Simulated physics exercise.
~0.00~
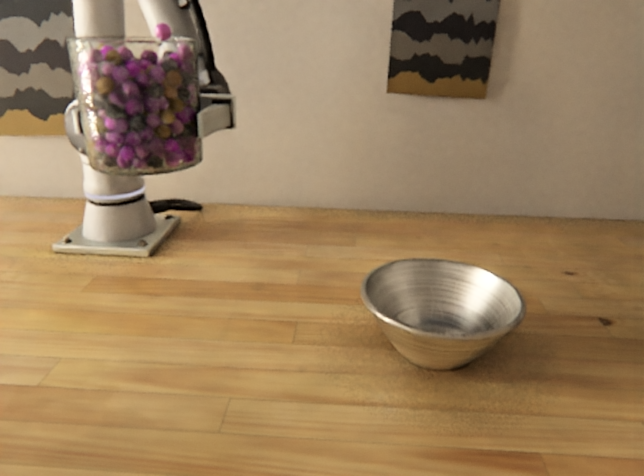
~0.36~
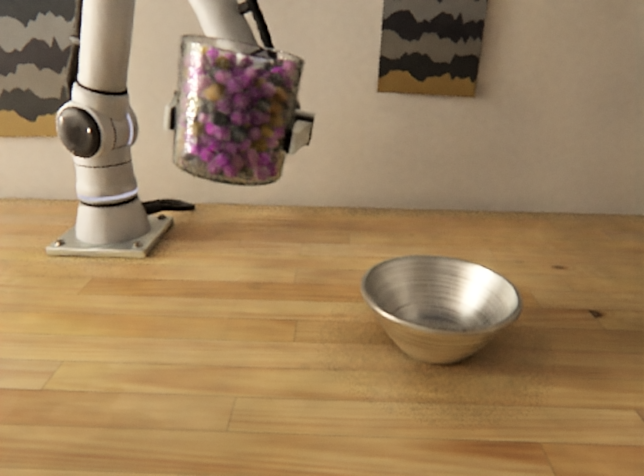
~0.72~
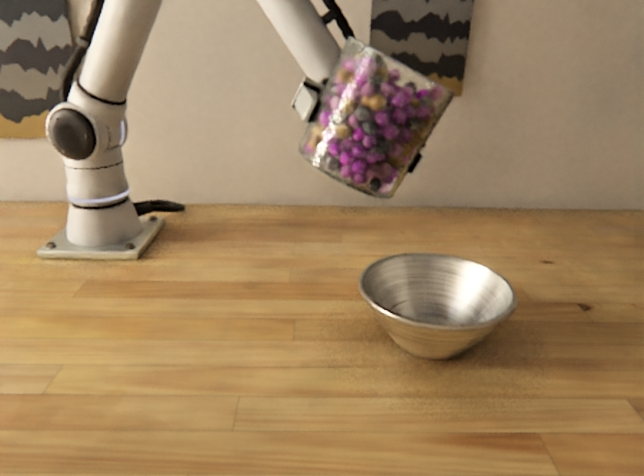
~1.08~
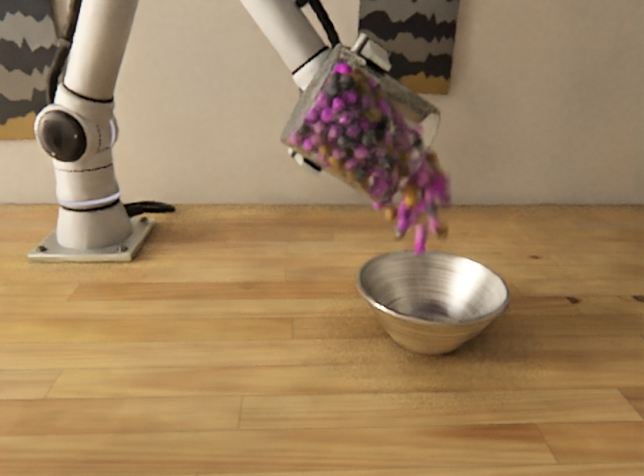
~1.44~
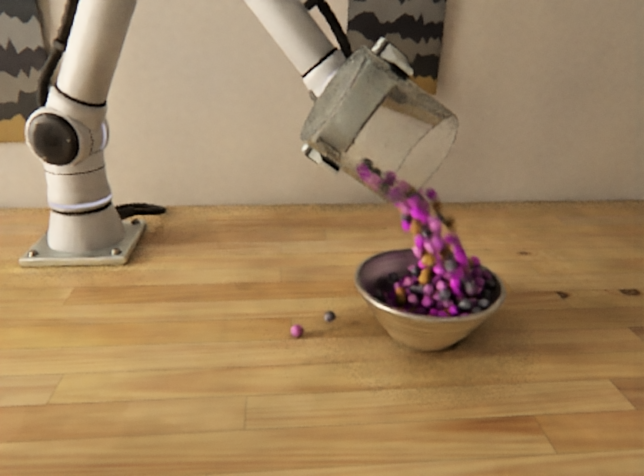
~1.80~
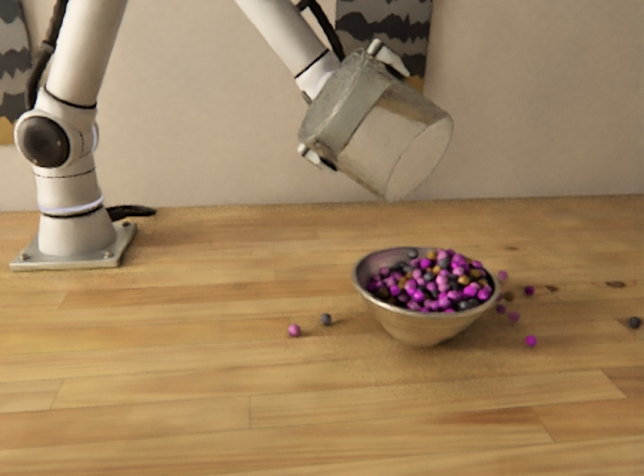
We see a robot arm carry a clear container of pink, dark and orange balls rightward over a wooden table, then tip it over a metal bowl. The balls pour out and heap in the bowl, a few scatter on the table, and the emptied container stays tilted above.
